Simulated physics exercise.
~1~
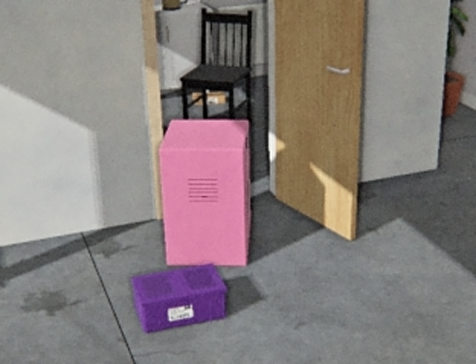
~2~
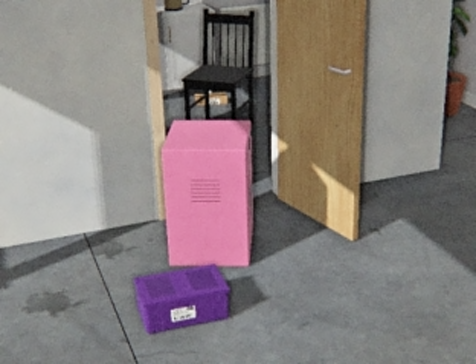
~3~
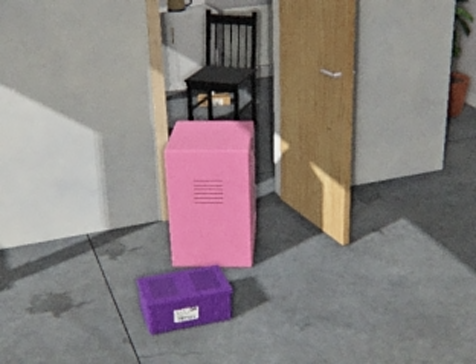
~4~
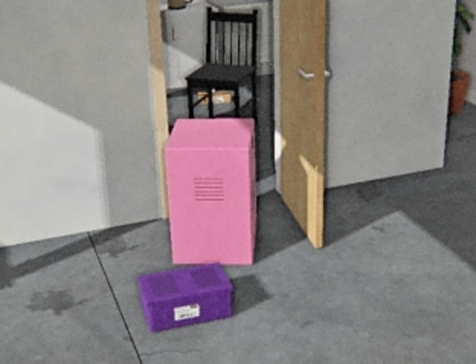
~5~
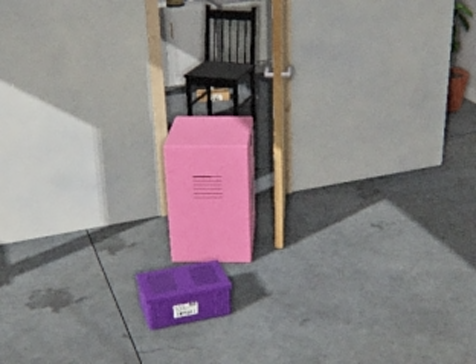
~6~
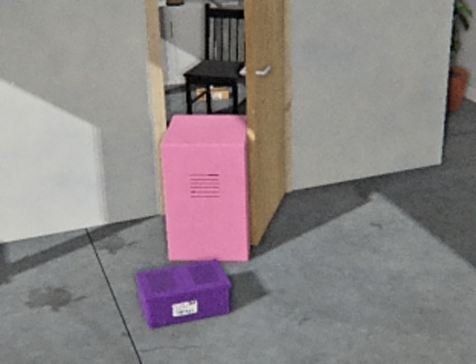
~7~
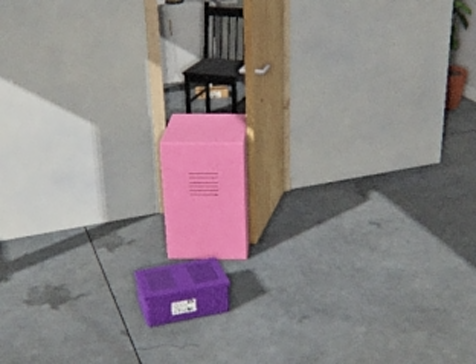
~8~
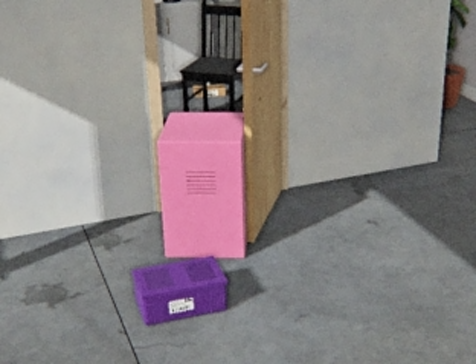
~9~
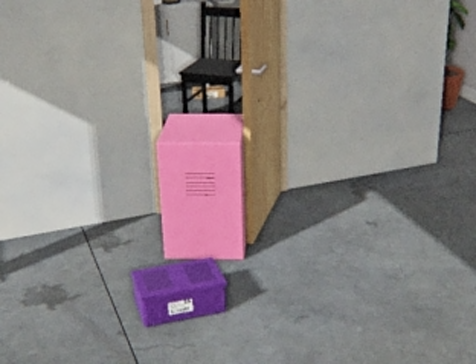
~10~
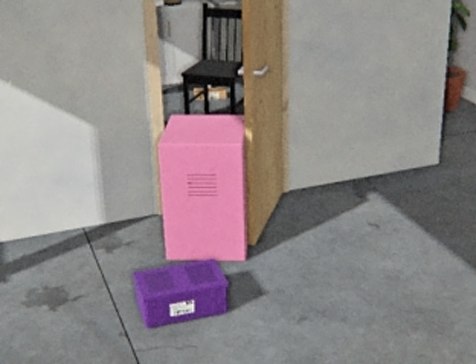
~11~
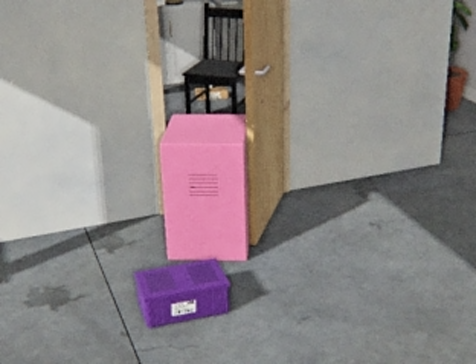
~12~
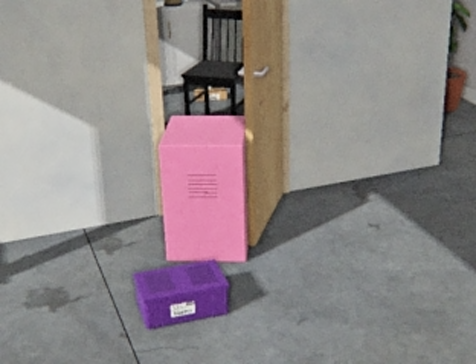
In a room with a grey concrete floor and pale walls, a wooden door stands wide open to the right of a doorway, with a black chair visible beyond it. A tall pink appliance stands in front of the opening, and a purple tote with a white label sits on the floor before it. The door holds almost still at first, then swings leftward toward the appliance, turning edge-on along the way. It stops beside the pink appliance and moves no further. Appliance and tote stay in place, and the door rests still partly open.
